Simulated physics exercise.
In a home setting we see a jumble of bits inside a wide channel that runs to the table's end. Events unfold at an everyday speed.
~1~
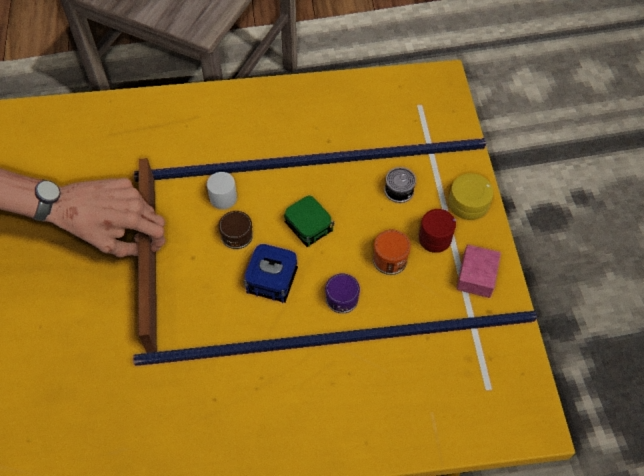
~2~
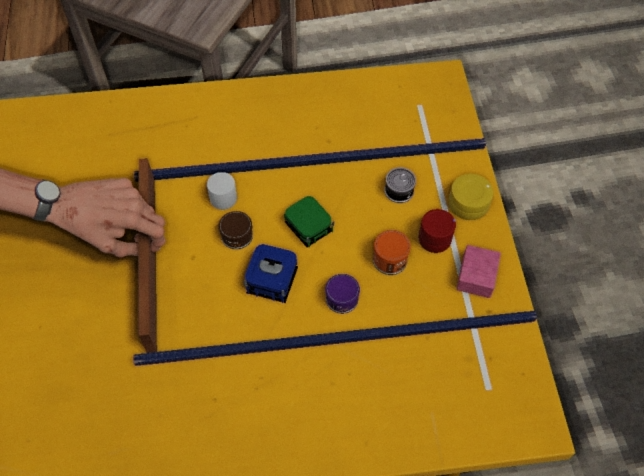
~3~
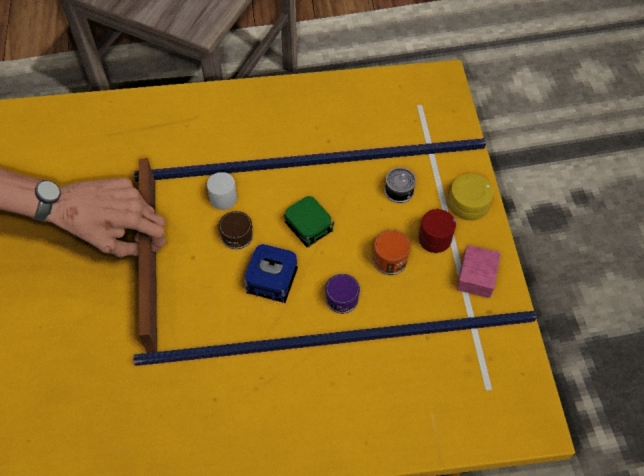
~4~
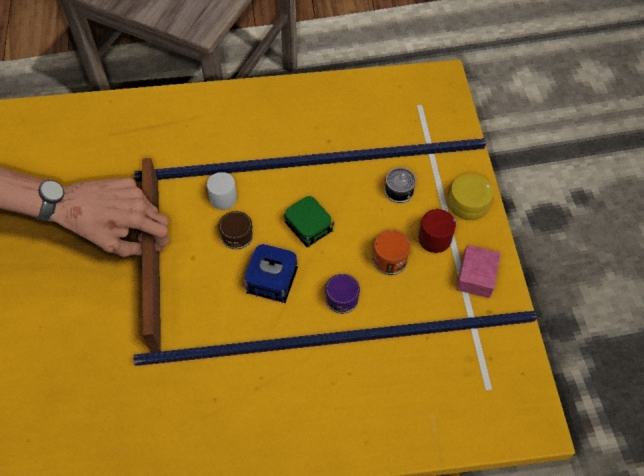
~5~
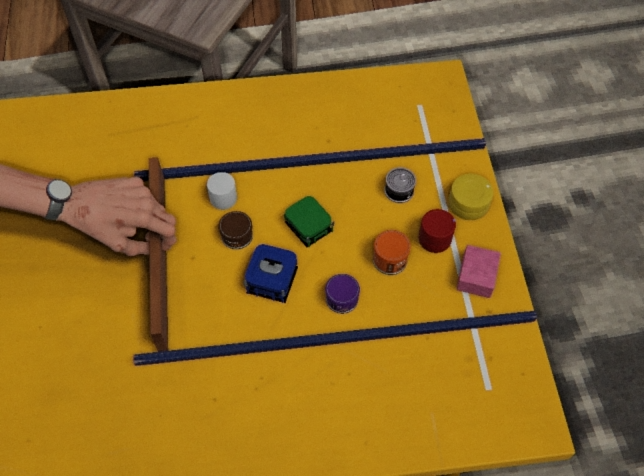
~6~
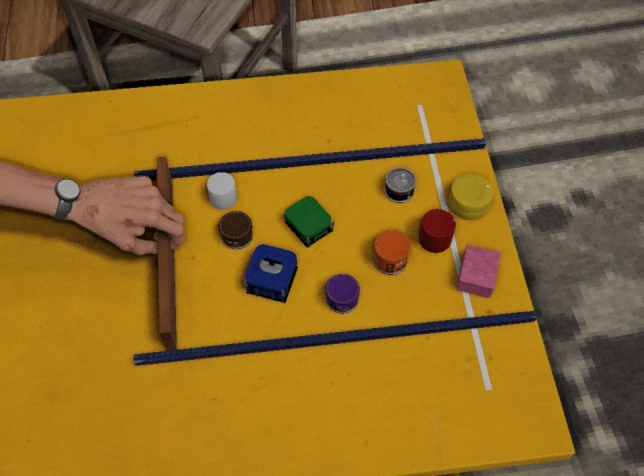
A hand wearing a watch grips a brown board at the left of a yellow table, seen from above in a home with a patterned rug. Between two dark blue rails lie white, brown, green, blue and purple items, with silver, orange, red, yellow and pink ones near a white line at right. The hand stays still, then slides the board slightly right, while the items and camera remain still.
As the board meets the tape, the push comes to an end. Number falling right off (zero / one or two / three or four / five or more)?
One or two.
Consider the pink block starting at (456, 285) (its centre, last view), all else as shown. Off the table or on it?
From that start, the object then is safe.
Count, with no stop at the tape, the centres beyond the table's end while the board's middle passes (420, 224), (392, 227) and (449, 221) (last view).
0, 0 and 1.
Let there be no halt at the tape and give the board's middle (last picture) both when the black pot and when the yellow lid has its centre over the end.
The middle is at (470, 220) when it's the black pot, and at (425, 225) when it's the yellow lid.
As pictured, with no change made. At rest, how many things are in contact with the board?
It ends up touching 4.
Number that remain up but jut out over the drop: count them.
I'd put it at 4.
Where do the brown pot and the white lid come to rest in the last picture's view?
Same order as the question: First (460, 198), second (451, 168).
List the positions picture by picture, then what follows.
The first picture shows yellow lid (471, 197); pink block (479, 271); red lid (437, 231); board (147, 252); tape (450, 232).
The second picture shows pink block (478, 271); white lid (222, 191).
The third picture shows red lid (437, 231); blue case (272, 273).
The fourth picture shows yellow lid (471, 197); black pot (400, 185).
The fifth picture shows pink block (478, 271); green case (309, 221).
The sixth picture shows yellow lid (471, 197); pink block (478, 271); red lid (437, 231); board (166, 250); tape (450, 232).
Early on, none off yet; yellow lid at rest near (471, 197); pink block at rest near (478, 271); red lid at rest near (437, 231).
Finally, the number that fall off is one or two; lost, yellow lid.
